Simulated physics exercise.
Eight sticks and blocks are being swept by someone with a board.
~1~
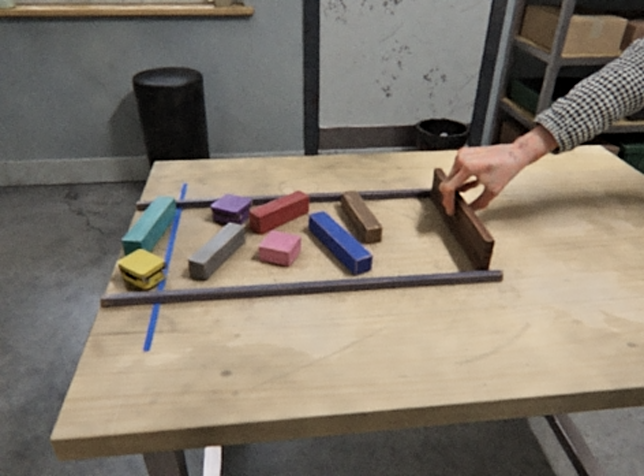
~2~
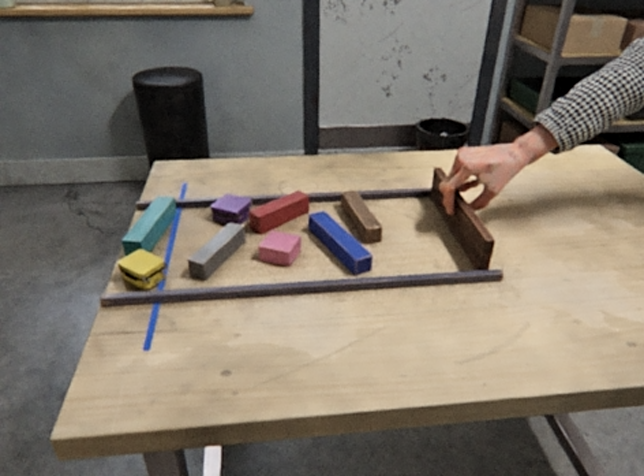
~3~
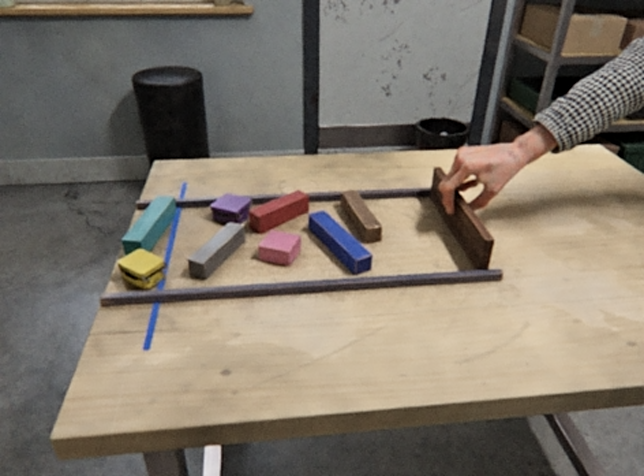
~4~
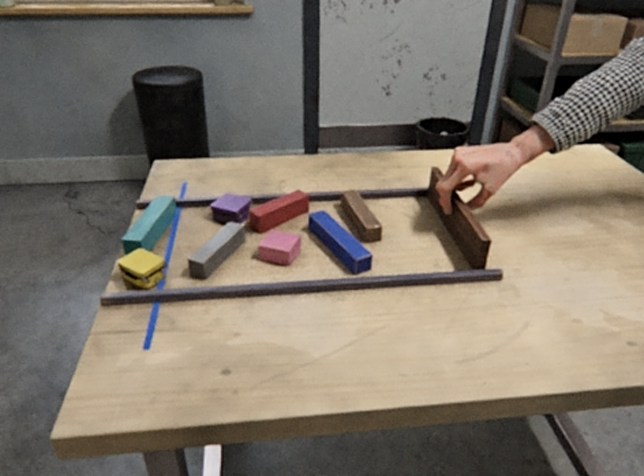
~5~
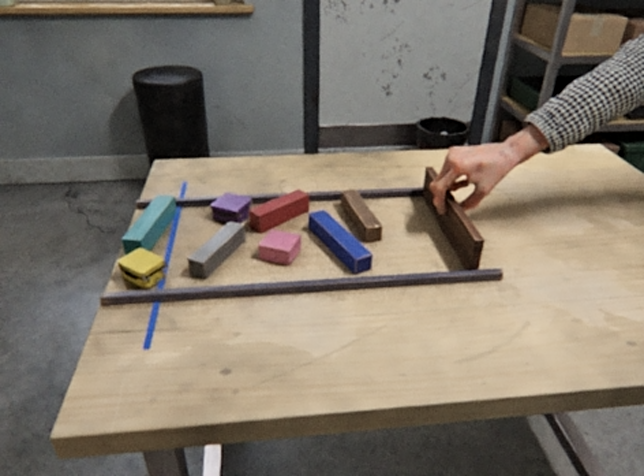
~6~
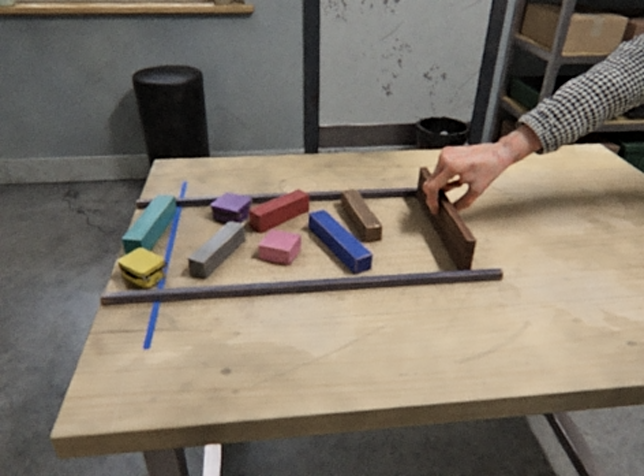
A hand slides a brown board slightly left toward colored blocks that stay still.
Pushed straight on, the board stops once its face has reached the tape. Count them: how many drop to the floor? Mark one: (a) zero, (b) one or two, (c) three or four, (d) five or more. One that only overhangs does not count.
(c) three or four.
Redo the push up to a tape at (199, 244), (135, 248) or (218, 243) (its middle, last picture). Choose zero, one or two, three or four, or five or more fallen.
Run 1 - either one or two; run 2 - 5 or more; run 3 - one or two.
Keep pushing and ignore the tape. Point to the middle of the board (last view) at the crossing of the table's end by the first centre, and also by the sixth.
Pixels in order: Roughly (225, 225), roughly (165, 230).
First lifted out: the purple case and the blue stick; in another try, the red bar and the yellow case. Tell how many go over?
In the first try 2, in the other 2.
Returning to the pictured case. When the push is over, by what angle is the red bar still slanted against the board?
Angle: Around 35°.
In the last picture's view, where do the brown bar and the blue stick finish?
Close to (165, 223); the other close to (141, 254).
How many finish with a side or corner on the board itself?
The number is 2.
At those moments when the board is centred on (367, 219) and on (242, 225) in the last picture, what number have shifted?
It comes to 1 for the first spot, 8 for the other.
Soon after, none off yet; turquoise bar at rest near (152, 225); yellow case at rest near (143, 269); grey bar at rest near (218, 248).
Then, none off yet; turquoise bar at rest near (152, 225); yellow case moving near (136, 270); grey bar moved a little near (179, 254).
At rest, the number that fall off is three or four; fallen, purple case, grey bar, yellow case and turquoise bar.
